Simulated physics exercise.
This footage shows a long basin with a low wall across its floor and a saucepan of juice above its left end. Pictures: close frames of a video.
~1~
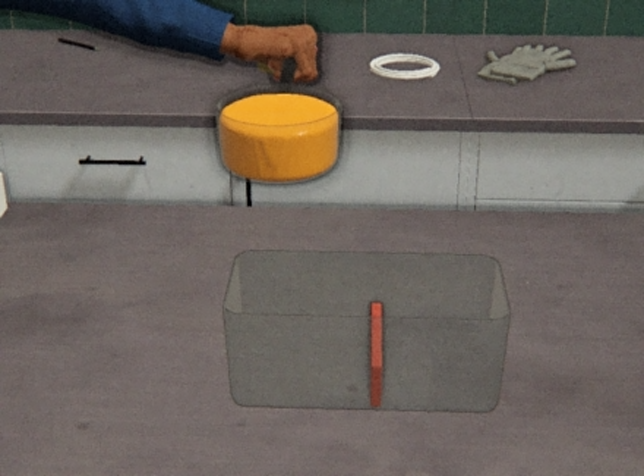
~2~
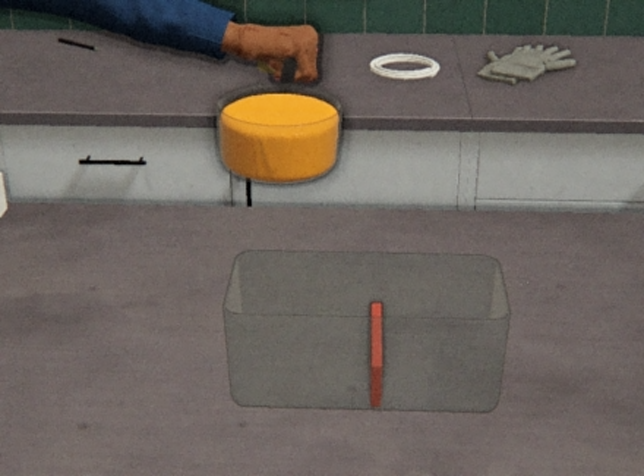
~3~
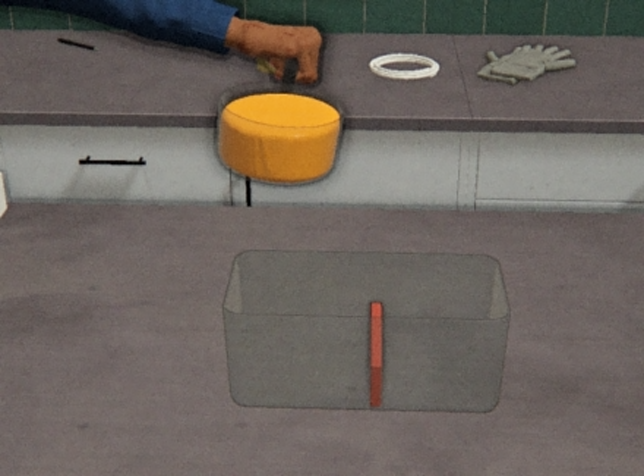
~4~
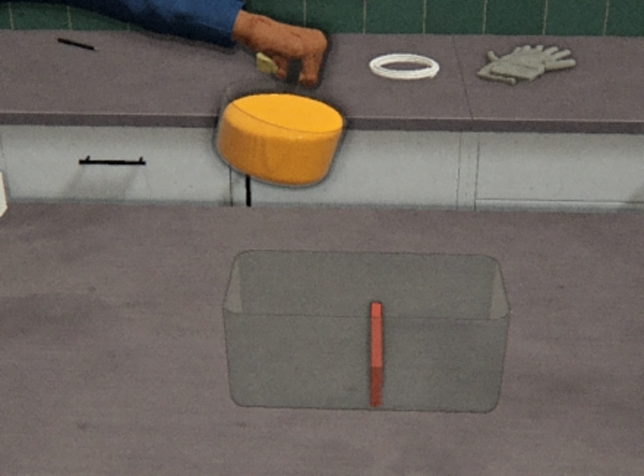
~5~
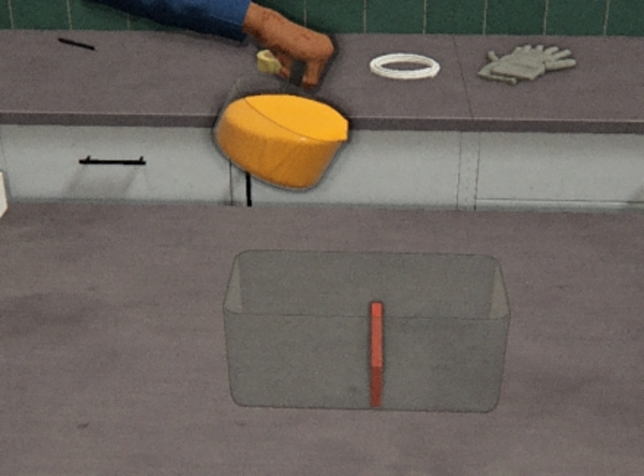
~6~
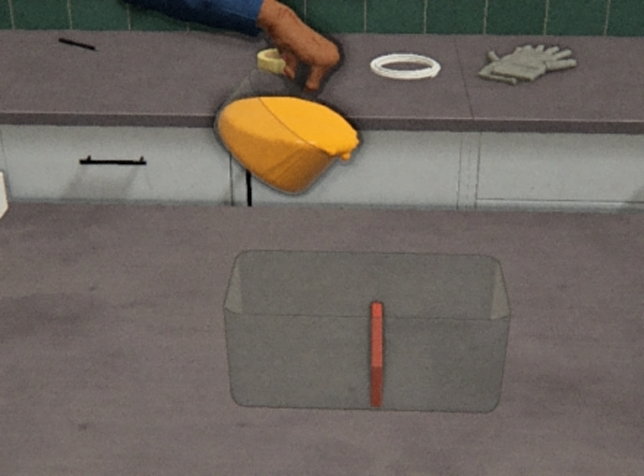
A hand tilted an orange saucepan of juice farther and farther to the right above a clear basin with a low red wall inside, until some juice slipped over the pan's right rim.
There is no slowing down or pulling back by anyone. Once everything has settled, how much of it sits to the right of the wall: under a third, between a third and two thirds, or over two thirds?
Once it settles, the part right of the wall is a third to two thirds, I'd say.
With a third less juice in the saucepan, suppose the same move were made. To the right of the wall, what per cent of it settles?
It comes to near 40 per cent.
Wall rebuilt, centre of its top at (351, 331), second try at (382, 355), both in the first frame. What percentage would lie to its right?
First some 85, then 50 per cent.
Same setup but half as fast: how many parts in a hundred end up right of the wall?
It comes to near 75 per cent.
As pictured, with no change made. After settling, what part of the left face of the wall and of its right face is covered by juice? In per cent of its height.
I get 20 % for the left and 40 % for the right.
A moment on, the saucepan is tipped right over and 15 per cent is still to pour, 1 is left of the wall and 26 right of it.
Next, the saucepan is tipped right over and 2 per cent is still to pour, 28 is left of the wall and 63 right of it.
Then the saucepan is tipped right over and 0 per cent is still to pour, 39 is left of the wall and 57 right of it.
Later the saucepan is tipped right over and 0 per cent is still to pour, 41 is left of the wall and 58 right of it.
Finally, 41 per cent lies left of the wall, 58 right of it and 2 outside.
